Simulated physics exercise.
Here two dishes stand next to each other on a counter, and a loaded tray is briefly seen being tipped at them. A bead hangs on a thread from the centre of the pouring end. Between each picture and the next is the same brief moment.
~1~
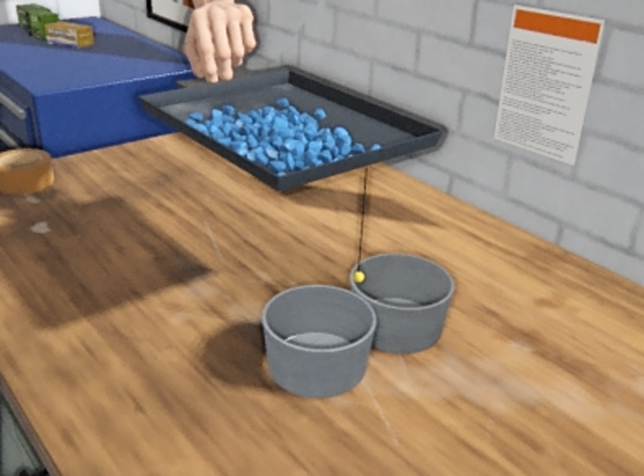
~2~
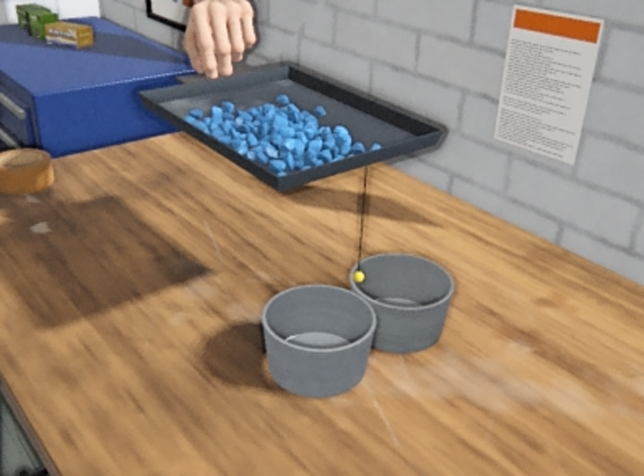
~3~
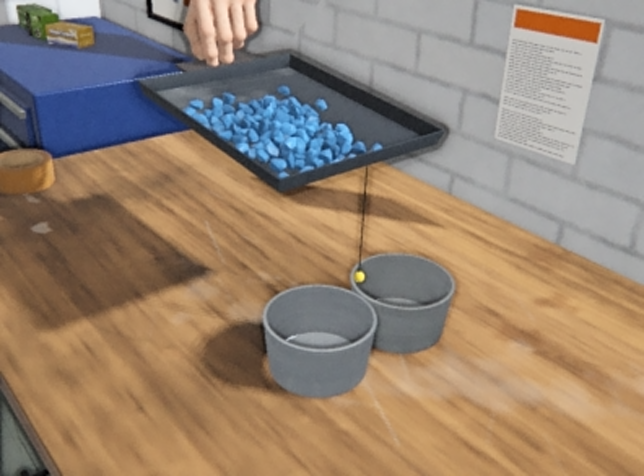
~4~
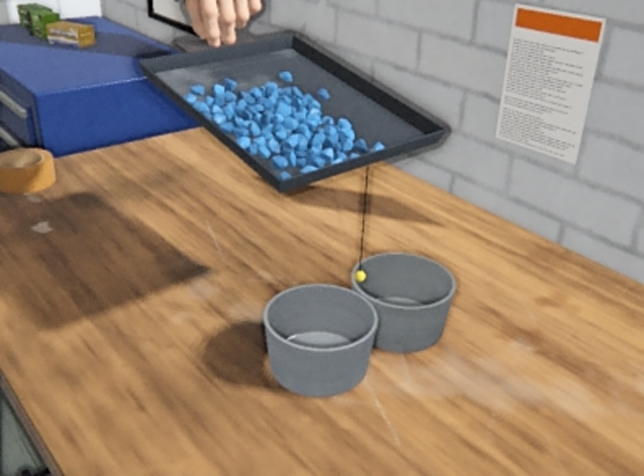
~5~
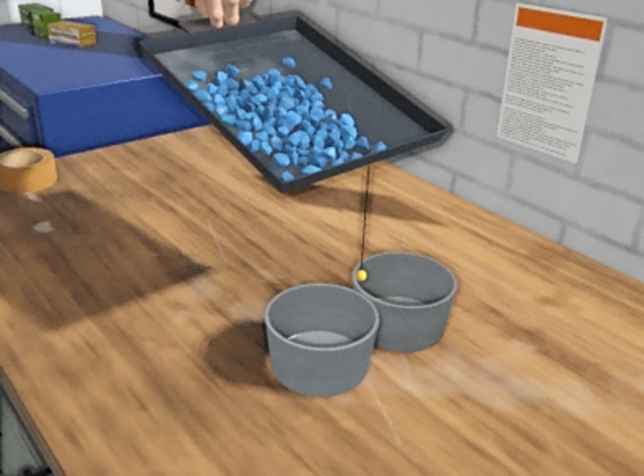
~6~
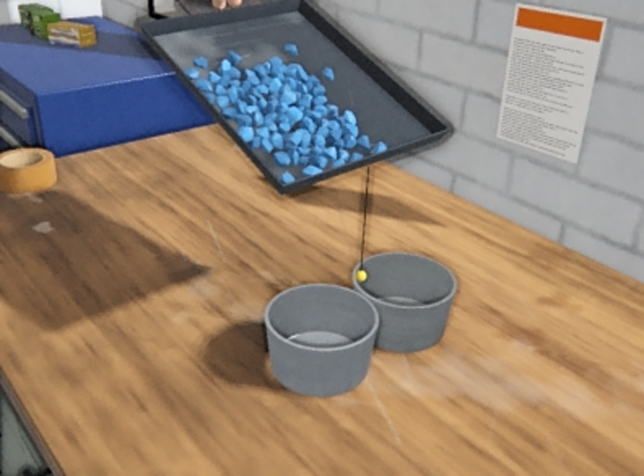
To begin with, a hand is at the far end of a dark tray of blue stones, held level above two grey dishes on a wooden table, a yellow bead hanging from its near end. The far end then rises steadily, leaving the tray clearly slanted toward its near left corner, the stones still on it.
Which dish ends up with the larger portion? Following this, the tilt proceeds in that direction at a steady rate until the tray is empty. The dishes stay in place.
Greater load: Left.
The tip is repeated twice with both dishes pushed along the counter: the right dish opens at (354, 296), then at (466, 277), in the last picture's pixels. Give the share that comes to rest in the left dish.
Trial 1: 20 percent; trial 2: 50 percent.
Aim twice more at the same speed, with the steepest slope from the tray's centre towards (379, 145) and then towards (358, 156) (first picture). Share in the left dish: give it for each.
0 per cent, then 10 per cent.
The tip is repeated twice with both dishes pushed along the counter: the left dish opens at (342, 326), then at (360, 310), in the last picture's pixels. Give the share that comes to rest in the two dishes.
You'd see around 80 per cent and then around 50 per cent.
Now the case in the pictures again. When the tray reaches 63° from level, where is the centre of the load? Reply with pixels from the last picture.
Around (327, 139).
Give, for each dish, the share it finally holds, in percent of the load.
Looks like close to 50 % lands in the left dish and close to 10 % in the right one.
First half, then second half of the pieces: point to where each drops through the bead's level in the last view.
I'd place the first part at (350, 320) and the rest at (360, 310).
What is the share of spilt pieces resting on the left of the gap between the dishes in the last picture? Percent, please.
Estimate: About 40 in every hundred.
Just after the last frame, tray tipped steeply; almost all on the tray; just a few in the air.
A moment on, tray tipped past a quarter turn; roughly a quarter on the tray; roughly a quarter in the left dish; just a few in the right dish; roughly a third outside both; roughly a quarter in the air.
Further on, tray tipped past a quarter turn; roughly half in the left dish; about a tenth in the right dish; roughly half outside both.
When it is over, tray tipped past a quarter turn; roughly half in the left dish; about a tenth in the right dish; roughly half outside both.
